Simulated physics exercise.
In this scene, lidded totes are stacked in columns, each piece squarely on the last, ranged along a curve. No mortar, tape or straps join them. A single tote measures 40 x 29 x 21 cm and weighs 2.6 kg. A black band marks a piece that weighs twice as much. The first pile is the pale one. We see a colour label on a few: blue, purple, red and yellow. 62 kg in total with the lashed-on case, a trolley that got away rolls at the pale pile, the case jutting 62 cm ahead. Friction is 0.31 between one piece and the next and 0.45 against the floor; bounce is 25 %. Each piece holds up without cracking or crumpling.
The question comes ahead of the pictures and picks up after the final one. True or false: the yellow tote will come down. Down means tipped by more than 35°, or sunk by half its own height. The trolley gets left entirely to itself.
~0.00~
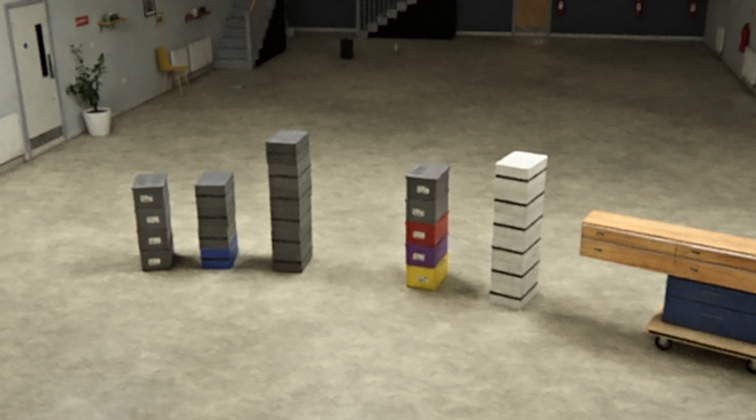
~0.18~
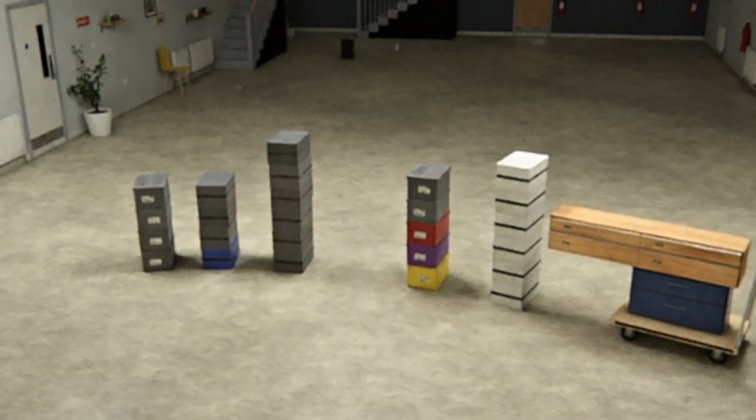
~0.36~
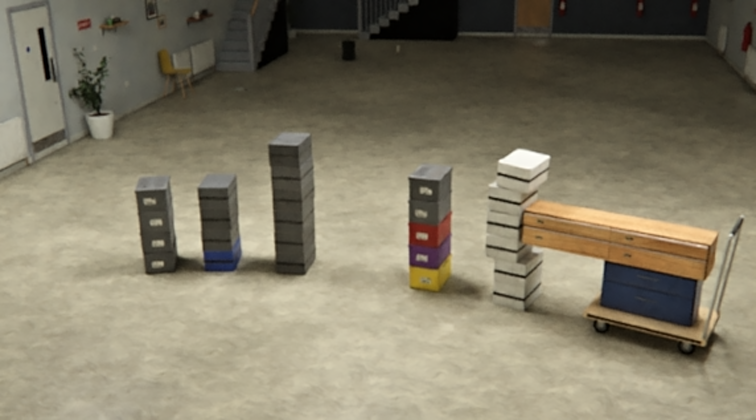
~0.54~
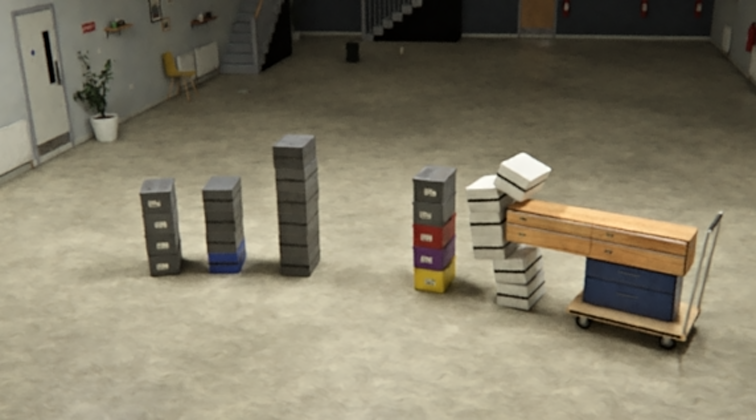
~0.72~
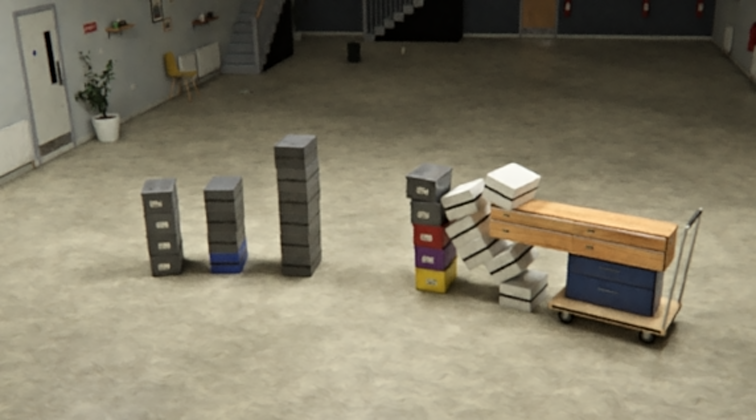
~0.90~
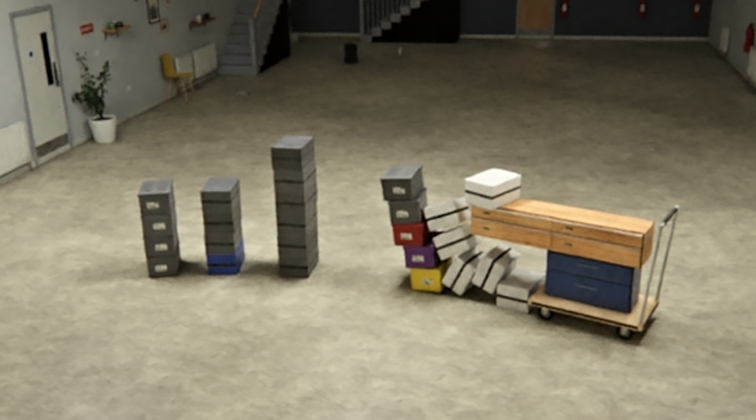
False.
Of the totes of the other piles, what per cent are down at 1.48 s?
20 percent by then.
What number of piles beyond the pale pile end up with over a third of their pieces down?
The total is 1.
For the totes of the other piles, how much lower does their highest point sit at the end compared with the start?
I make it close to 0 cm.
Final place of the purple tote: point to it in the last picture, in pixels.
I'd say its middle settles close to (389, 264).
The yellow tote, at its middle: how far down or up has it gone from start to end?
It ends some 0 cm lower.
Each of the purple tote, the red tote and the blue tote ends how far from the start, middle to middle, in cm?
Net displacement: Purple = 50 cm, red = 80 cm, blue = 0 cm.
After 1.00 s, 5 of the pale pile down; none of the 19 other totes down, 5 disturbed; yellow tote 9° from how it stood; red tote 13° from how it stood.
After 1.18 s, 5 of the pale pile down; 3 of the 19 other totes down; yellow tote 44 mm from its place; red tote 35° from how it stood, 13 cm lower.
After 1.48 s, 5 of the pale pile down; 4 of the 19 other totes down; yellow tote 10 cm from its place; purple tote on its side.
In the end (2.4 s), 5 of the pale pile down; 4 of the 19 other totes down; yellow tote 10 cm from its place; purple tote on its side; red tote on its side. From the last view, middles, yellow tote near (424, 272), purple tote near (389, 264).
